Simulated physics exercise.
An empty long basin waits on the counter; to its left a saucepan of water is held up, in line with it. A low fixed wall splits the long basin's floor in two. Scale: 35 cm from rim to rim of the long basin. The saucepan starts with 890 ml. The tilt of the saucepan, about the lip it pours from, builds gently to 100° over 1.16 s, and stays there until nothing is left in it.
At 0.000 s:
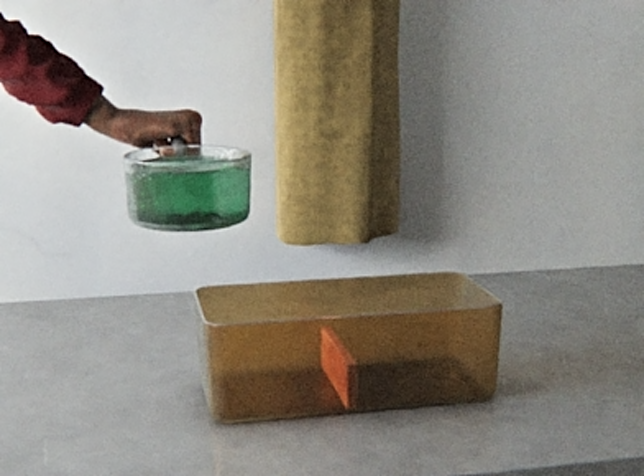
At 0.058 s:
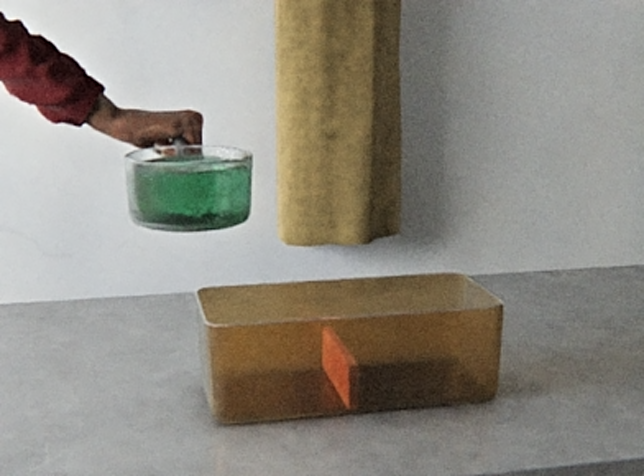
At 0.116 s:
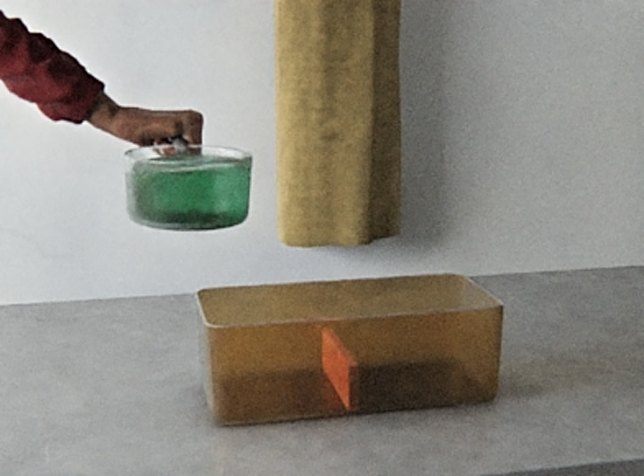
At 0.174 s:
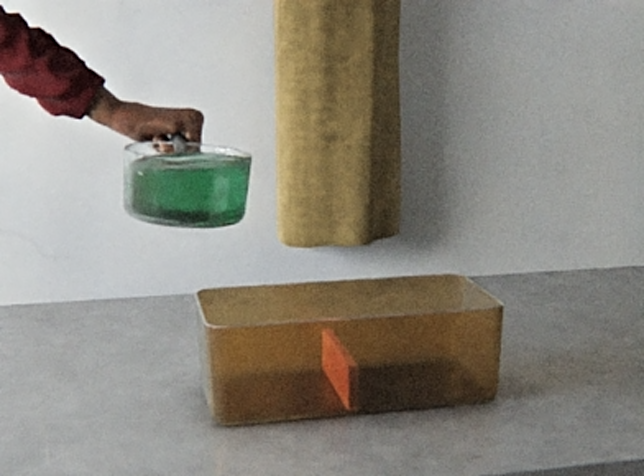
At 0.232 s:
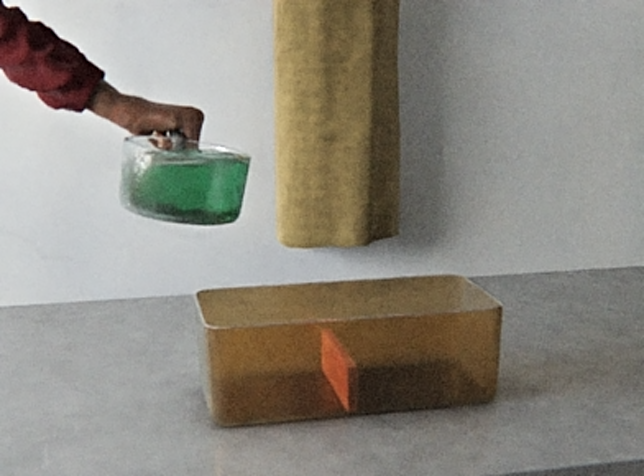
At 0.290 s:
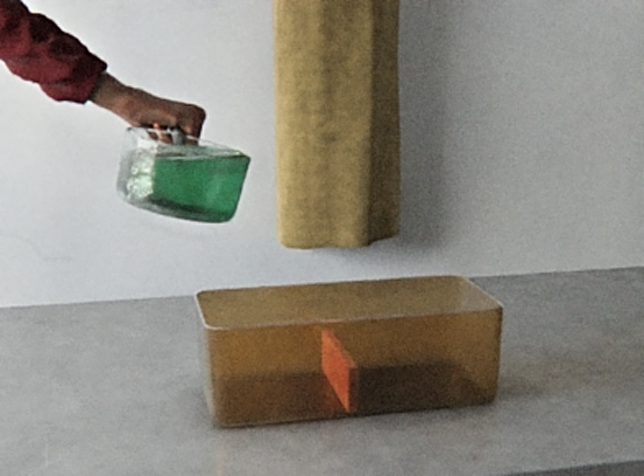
In the video, a hand holds a clear saucepan of green liquid above and to the left of an empty amber basin with an orange divider, then gradually tilts the pan slightly to the right, toward the basin.
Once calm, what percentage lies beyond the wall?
The far part has some 76 per cent.
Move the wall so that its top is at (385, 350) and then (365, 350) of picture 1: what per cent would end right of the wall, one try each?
First 10, then 40 per cent.
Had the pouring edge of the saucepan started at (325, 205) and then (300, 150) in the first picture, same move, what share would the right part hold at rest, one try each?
First 95, then 95 per cent.
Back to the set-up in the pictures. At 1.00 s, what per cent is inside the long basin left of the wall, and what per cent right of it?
Some 10 per cent left and 56 right.
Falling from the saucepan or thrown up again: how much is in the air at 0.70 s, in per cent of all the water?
Some 36 per cent.
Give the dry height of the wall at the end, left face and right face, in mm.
Some 48 mm on the left and 30 mm on the right.
Then, 0.70 s in, the tilt is 66° and 57 per cent is still to pour, 8 is left of the wall and 0 right of it.
Then, 1.00 s in, the tilt is 95° and 11 per cent is still to pour, 11 is left of the wall and 56 right of it.
Then, 1.32 s in, the tilt is 100° and 1 per cent is still to pour, 19 is left of the wall and 75 right of it.
Then, 1.66 s in, the tilt is 100° and 0 per cent is still to pour, 23 is left of the wall and 76 right of it.
Finally, 23 per cent lies left of the wall, 76 right of it and 1 outside.
